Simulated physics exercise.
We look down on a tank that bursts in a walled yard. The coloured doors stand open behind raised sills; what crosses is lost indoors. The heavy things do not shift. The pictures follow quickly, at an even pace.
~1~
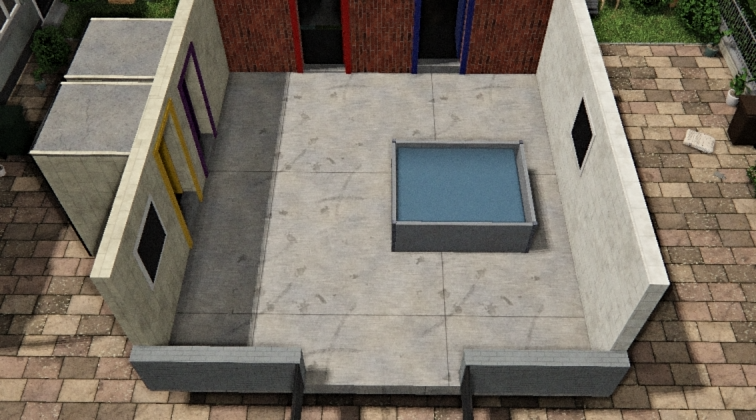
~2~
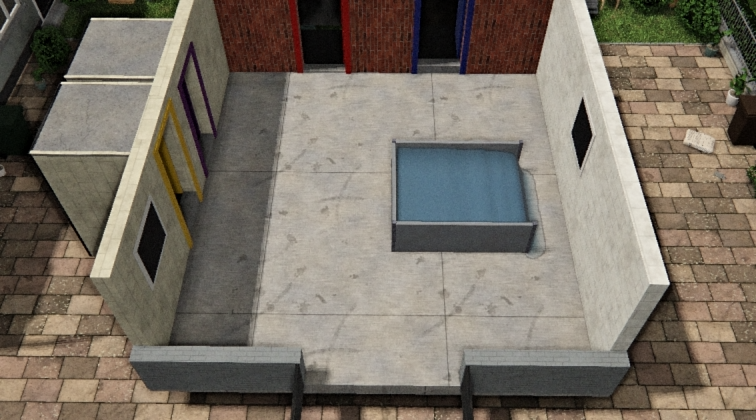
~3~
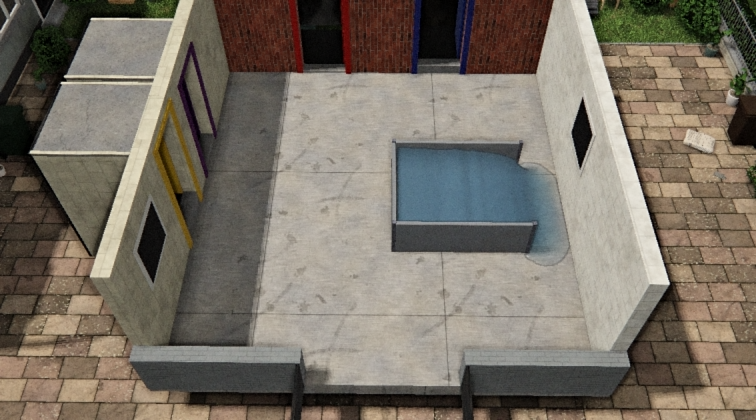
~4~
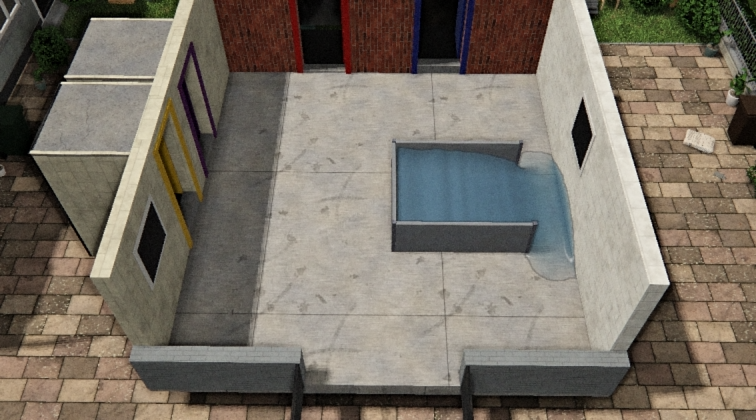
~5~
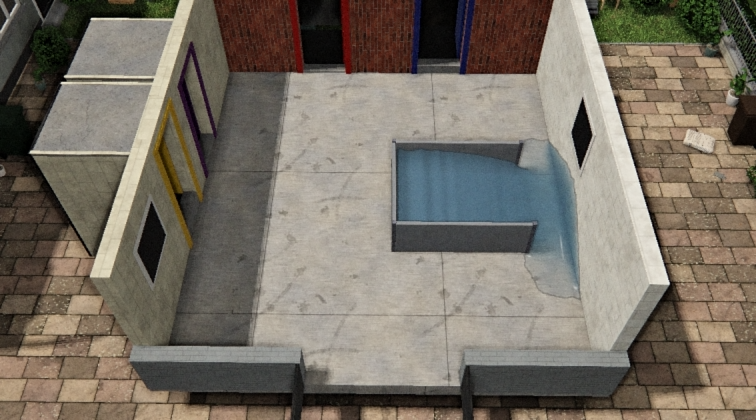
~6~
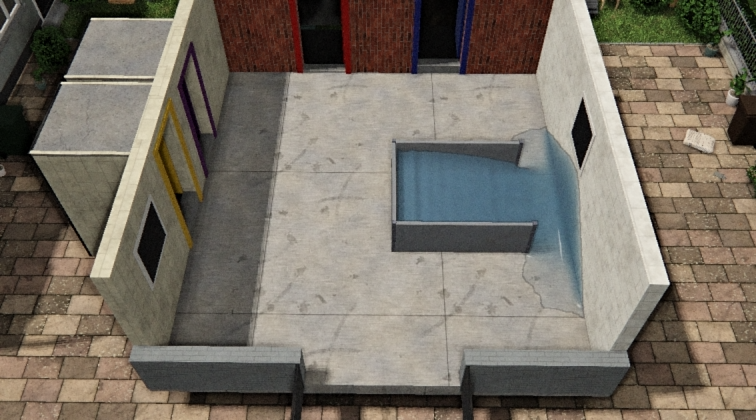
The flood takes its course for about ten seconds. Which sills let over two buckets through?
One by one: The blue door holds within the limit; the red door holds within the limit; the yellow door holds within the limit; the purple door holds within the limit.
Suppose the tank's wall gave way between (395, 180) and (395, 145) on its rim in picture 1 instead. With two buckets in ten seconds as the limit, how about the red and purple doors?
Then: The red one passes that mark; the purple one passes that mark.
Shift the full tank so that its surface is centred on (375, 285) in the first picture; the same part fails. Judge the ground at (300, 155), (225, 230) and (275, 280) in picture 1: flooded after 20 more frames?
In turn: Clear, no water, clear.
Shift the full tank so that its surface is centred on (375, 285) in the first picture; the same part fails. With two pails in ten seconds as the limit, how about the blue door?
In short: The blue one holds.
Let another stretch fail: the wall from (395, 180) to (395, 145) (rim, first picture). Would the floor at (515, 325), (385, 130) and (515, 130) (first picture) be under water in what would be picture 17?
One after the other: Clear, not flooded, free of water.
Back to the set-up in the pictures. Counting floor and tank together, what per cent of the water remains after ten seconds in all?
Close to 94 %.
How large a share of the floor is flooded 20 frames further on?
Close to 55 %.
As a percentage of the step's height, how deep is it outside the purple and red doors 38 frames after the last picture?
About 60 and 90 per cent.
A moment on, water covers 20 % of the floor; the blue door not reached, the red door not reached, the yellow door not reached, the purple door not reached.
Next, water covers 25 % of the floor; the blue door wet at the sill, nothing in, the red door not reached, the yellow door not reached, the purple door not reached.
Then, water covers 55 % of the floor; the blue door wet at the sill, nothing in, the red door wet at the sill, nothing in, the yellow door not reached, the purple door not reached.
Later, water covers 95 % of the floor; the blue door wet at the sill, nothing in, the red door wet at the sill, nothing in, the yellow door wet at the sill, nothing in, the purple door wet at the sill, nothing in.
In the end, water covers 95 % of the floor; the blue door wet at the sill, nothing in, the red door wet at the sill, nothing in, the yellow door wet at the sill, nothing in, the purple door wet at the sill, nothing in.
